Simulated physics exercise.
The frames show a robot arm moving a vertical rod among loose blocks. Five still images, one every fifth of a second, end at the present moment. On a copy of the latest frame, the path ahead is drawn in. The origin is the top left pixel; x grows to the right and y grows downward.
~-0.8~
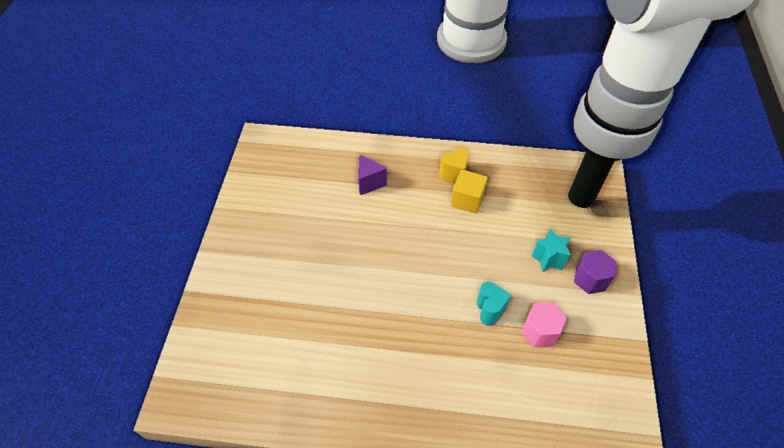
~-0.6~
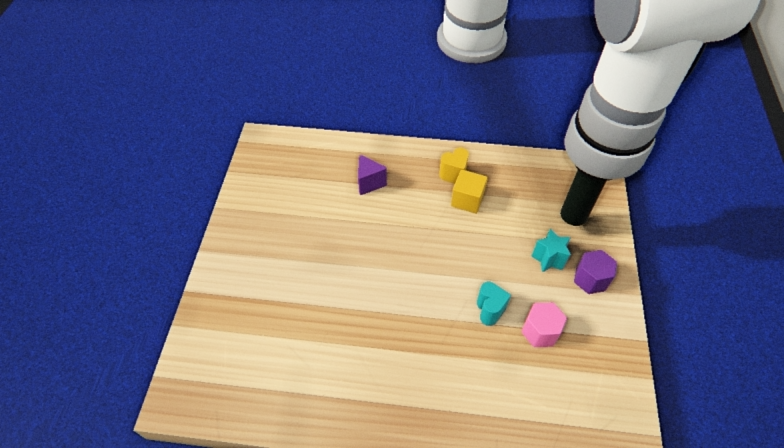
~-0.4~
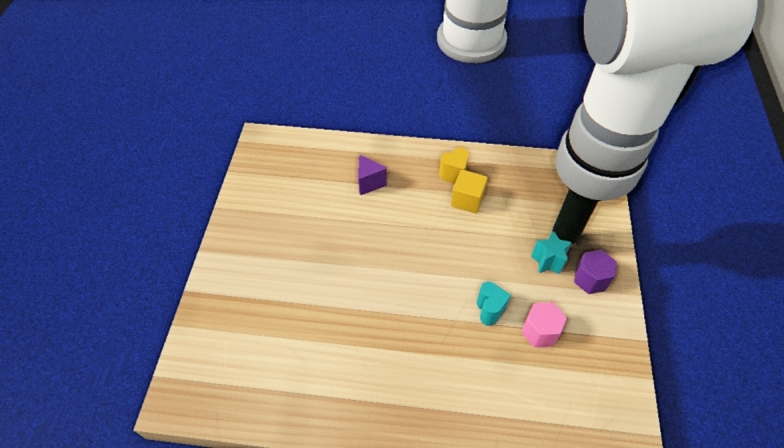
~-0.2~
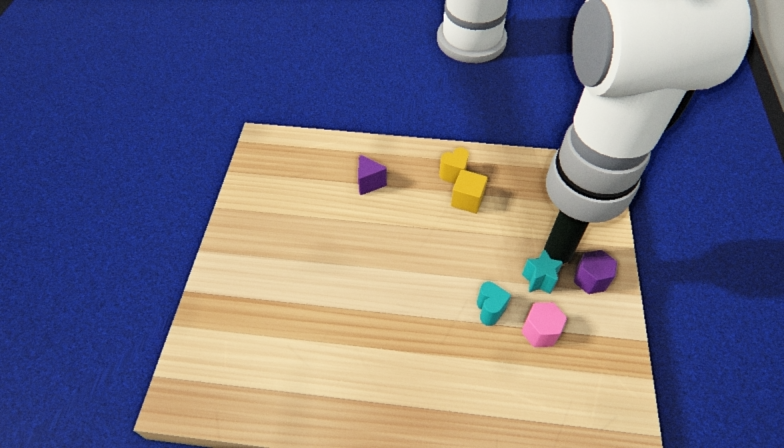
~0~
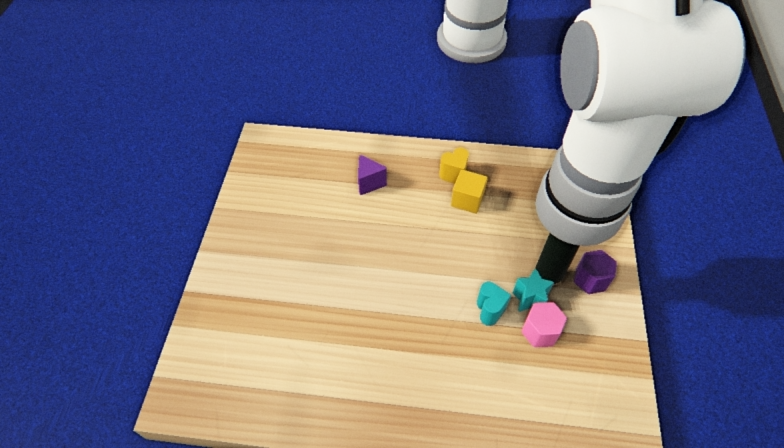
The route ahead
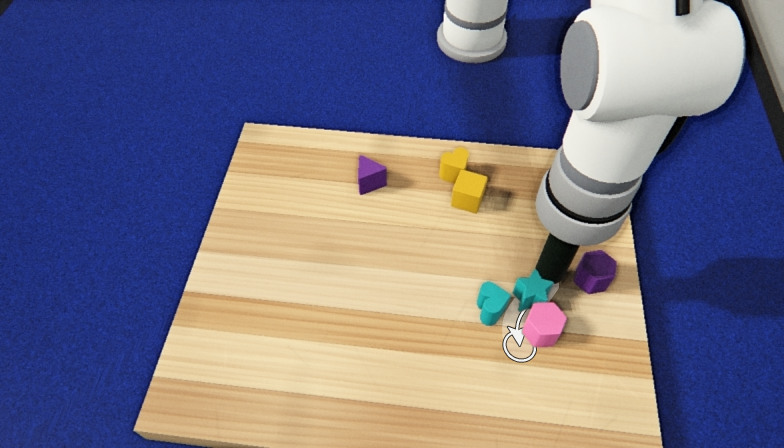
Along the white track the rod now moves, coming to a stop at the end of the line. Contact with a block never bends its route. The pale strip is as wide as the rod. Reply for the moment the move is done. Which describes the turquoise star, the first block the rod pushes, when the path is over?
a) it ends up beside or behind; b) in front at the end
(a)
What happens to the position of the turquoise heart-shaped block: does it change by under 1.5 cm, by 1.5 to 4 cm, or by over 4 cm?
Its final spot will lie 1.5 to 4 cm from the current one.
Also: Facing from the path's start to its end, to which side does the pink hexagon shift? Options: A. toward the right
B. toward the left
The one that fits is B, toward the left.
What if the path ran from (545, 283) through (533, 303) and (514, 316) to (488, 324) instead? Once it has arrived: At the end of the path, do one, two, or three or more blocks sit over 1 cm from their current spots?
I'd say three or more blocks get moved.
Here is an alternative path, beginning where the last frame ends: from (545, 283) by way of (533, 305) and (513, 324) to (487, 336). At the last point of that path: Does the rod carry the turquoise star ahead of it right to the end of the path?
It seems so.
Drawn move, from (545, 283) by way of (531, 301) and (519, 321) to (520, 346).
On the path given first. Halfway along, rod (528, 301); turquoise heart-shaped block (480, 303), turned 45° clockwise; turquoise star (512, 314); pink hexagon (544, 335), turned 45° anticlockwise.
At the end, rod (524, 337); turquoise heart-shaped block (476, 306), turned 75° clockwise; turquoise star (499, 341), turned 30° clockwise; pink hexagon (556, 357), turned 80° anticlockwise; purple hexagon still.
